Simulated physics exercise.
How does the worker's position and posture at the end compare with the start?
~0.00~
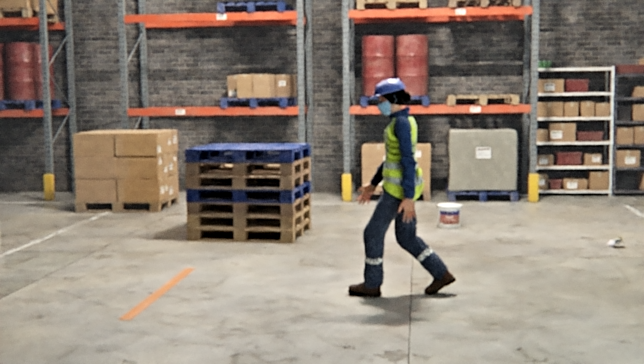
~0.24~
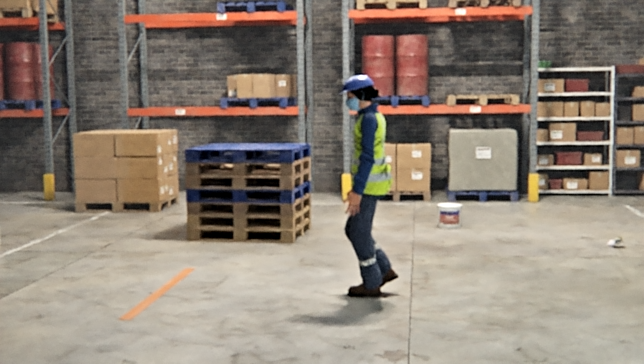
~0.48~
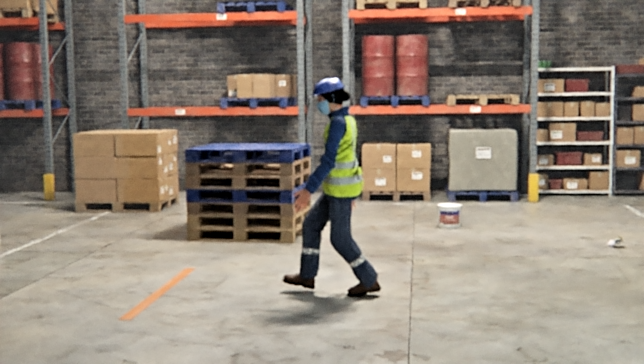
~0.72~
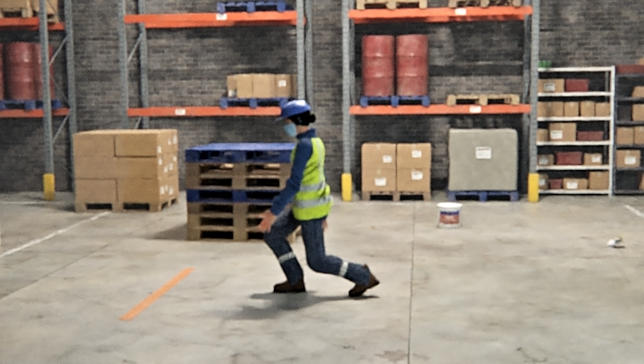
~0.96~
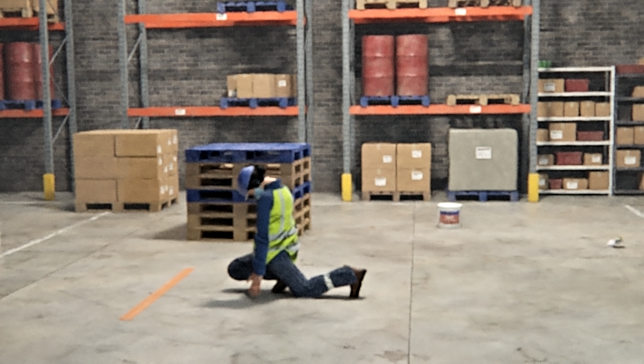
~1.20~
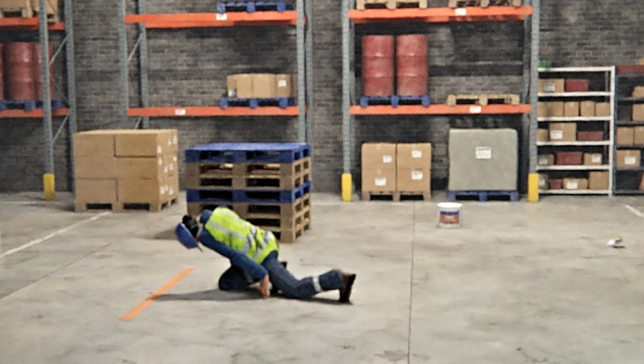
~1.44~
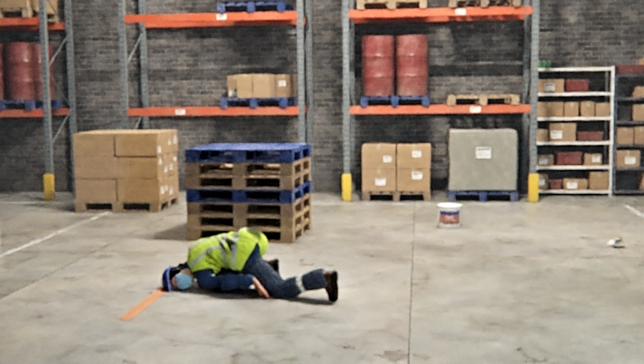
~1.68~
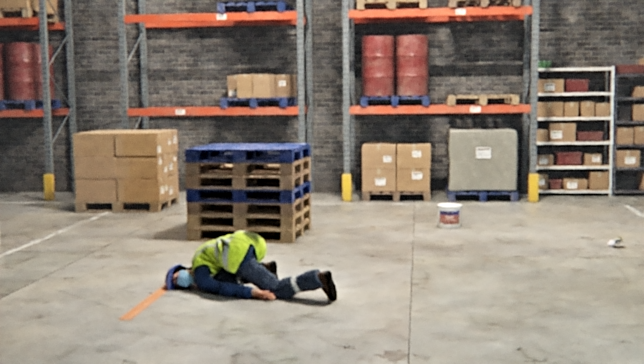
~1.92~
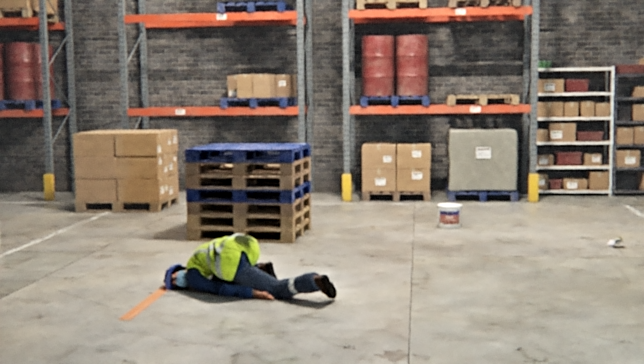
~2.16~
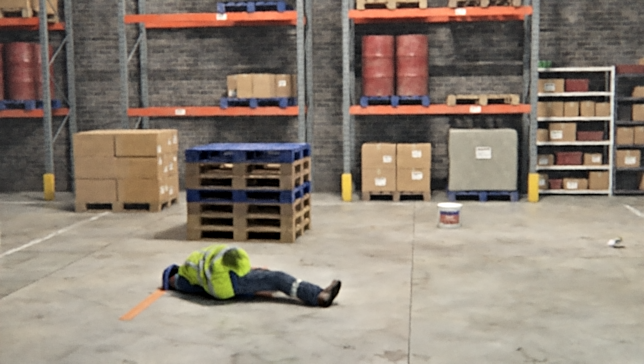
At the start the worker is upright and walking, to the right of the pallet stack. By the end the worker is farther left and nearer the viewer, lying on the floor in front of the pallets with the head just short of the orange tape.
